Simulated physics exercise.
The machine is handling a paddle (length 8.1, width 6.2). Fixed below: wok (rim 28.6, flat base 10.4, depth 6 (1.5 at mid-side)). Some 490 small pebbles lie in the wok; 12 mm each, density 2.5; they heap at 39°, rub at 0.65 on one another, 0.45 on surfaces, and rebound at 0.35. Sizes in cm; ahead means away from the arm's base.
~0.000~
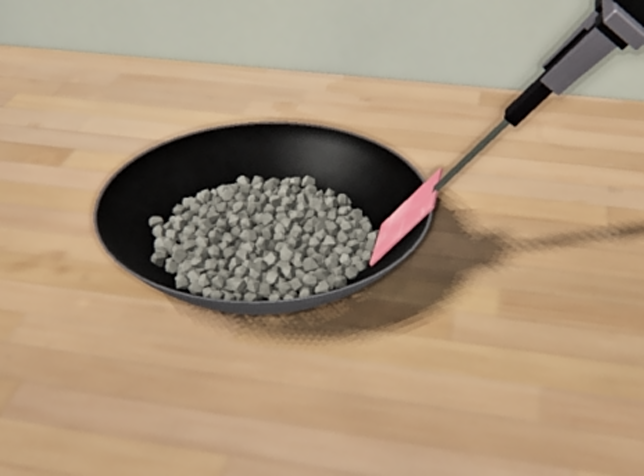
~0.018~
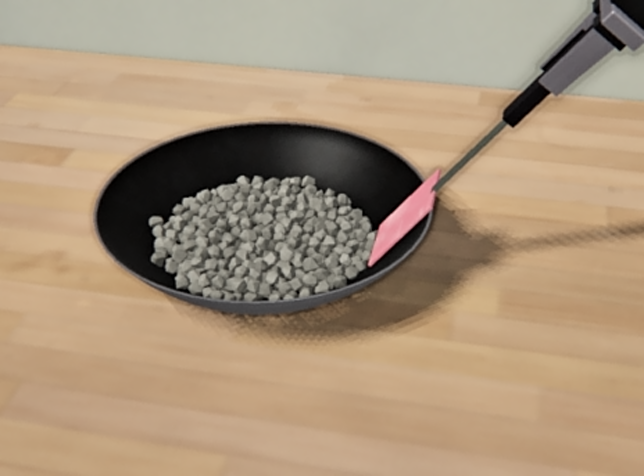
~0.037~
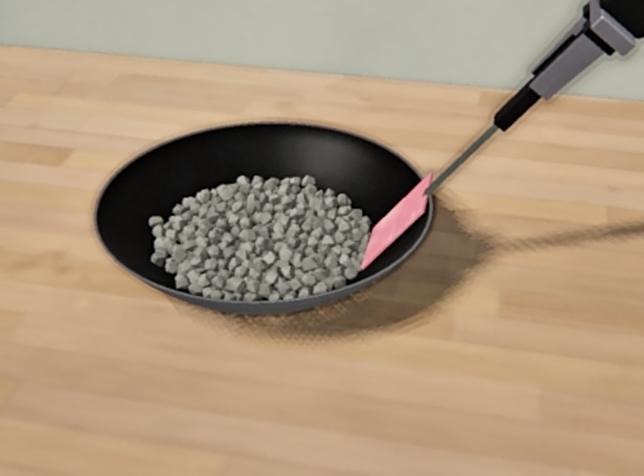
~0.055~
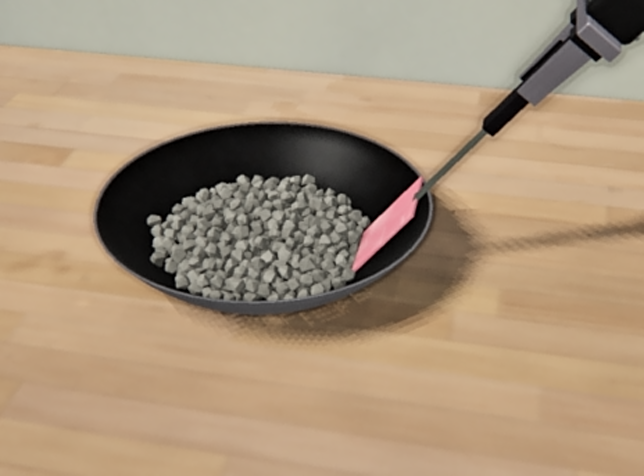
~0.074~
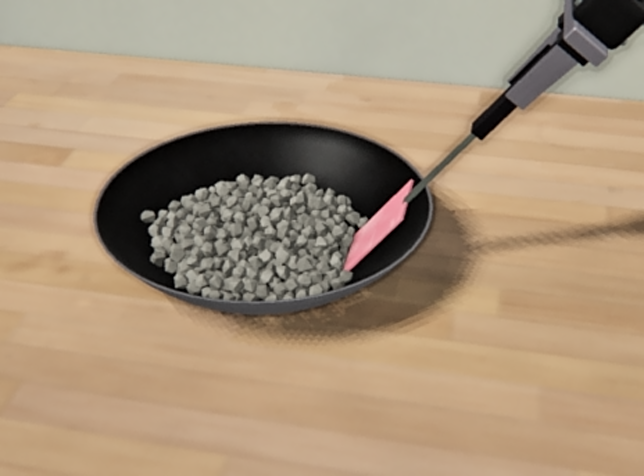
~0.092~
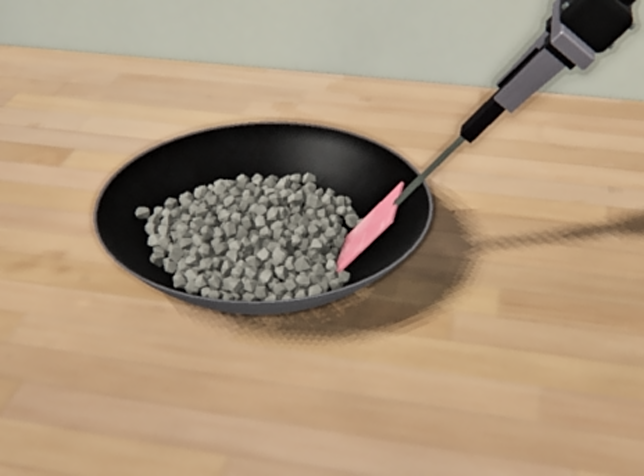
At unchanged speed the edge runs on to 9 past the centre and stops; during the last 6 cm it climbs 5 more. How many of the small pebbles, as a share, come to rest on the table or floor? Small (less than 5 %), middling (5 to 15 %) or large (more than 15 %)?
Answer: Middling; 5 to 15 % of the small pebbles finish on the table or floor.
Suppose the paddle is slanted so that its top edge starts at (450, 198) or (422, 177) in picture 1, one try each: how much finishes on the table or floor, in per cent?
About 5 and 10 per cent.
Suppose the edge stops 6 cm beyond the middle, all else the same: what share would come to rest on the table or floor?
Then about 0 per cent.
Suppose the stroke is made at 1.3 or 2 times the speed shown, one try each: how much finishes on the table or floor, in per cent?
Some 15 and 20 per cent.
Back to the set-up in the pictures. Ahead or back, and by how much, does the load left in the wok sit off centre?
Roughly 4.5 cm ahead.
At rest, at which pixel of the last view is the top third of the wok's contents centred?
Near (163, 201).
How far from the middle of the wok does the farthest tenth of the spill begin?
Roughly 25 cm.
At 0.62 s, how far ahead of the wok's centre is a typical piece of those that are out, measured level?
About 18 cm.
By 0.22 s, sloping 53°, highest piece 6 above the table; 486 in the wok.
By 0.36 s, sloping 53°, highest piece 7 above the table; 483 in the wok, 3 on the blade or in flight.
By 0.62 s, sloping 53°, highest piece 7 above the table; 452 in the wok, 31 on the table or floor, 3 on the blade or in flight.
By 1.67 s, sloping 53°, highest piece 7 above the table; 451 in the wok, 35 on the table or floor.
Final count, 451 in the wok, 35 on the table or floor. That is 7 % on the table or floor.
